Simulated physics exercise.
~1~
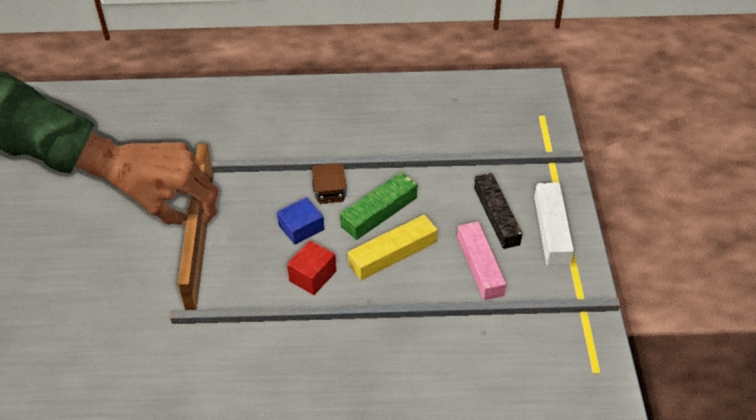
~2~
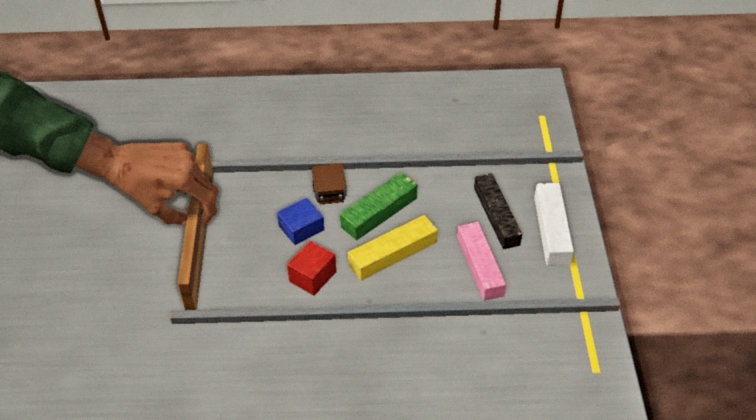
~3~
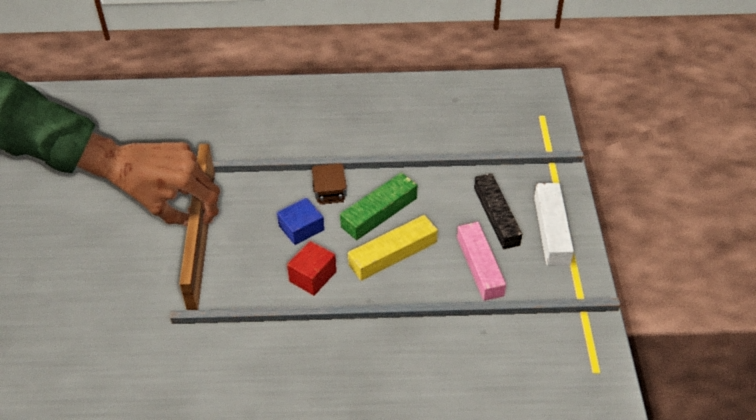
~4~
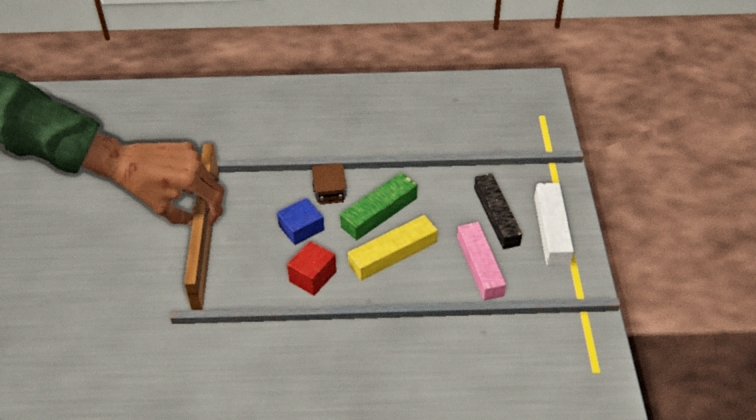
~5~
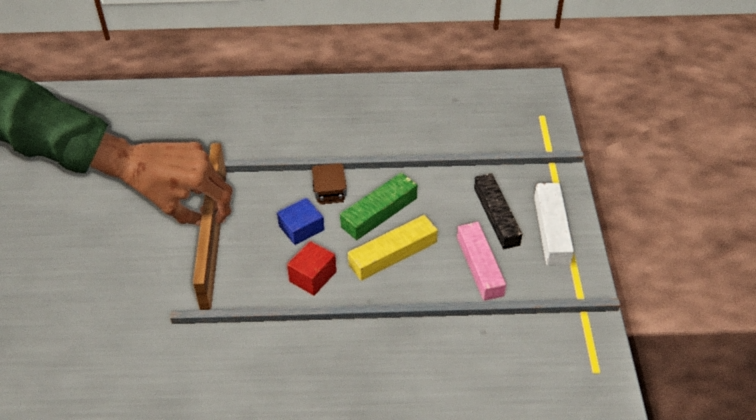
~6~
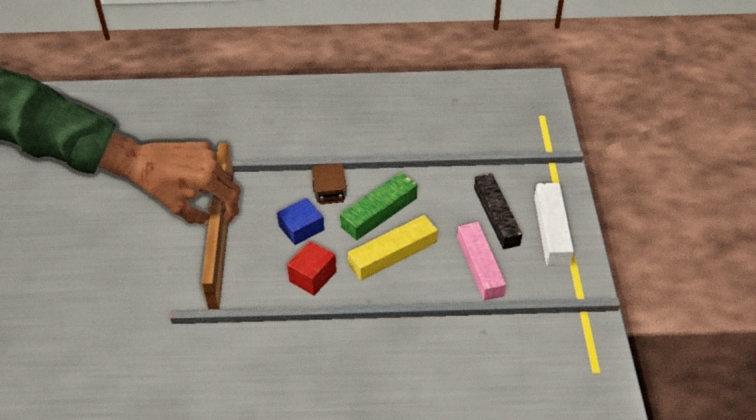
A hand in a green sleeve held a wooden board upright between two rails, then slid it slightly to the right toward the scattered colored blocks and bars, which all stayed still.
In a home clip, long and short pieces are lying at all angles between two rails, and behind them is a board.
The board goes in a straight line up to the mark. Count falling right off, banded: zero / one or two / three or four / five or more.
Band: Five or more.
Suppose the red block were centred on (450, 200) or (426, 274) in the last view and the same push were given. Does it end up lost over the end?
Lab note - red block, try one ends off, try two keeps its place.
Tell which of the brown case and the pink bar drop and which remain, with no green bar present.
The brown case stays put; the pink bar comes off.
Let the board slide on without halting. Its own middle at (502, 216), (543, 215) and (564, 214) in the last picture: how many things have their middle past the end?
1, 4 and 5.
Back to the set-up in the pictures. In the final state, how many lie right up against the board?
The count in contact is 3.
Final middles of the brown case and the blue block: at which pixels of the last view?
Answer: First (572, 179), after that (584, 221).
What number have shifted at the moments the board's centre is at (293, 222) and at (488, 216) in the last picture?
One spot: 2. Other spot: 8.
Soon after, none off yet; white bar at rest near (553, 223); black bar at rest near (497, 210); pink bar at rest near (485, 261).
At rest, the number that fall off is five or more; fallen, green bar, yellow bar, pink bar, black bar and white bar.
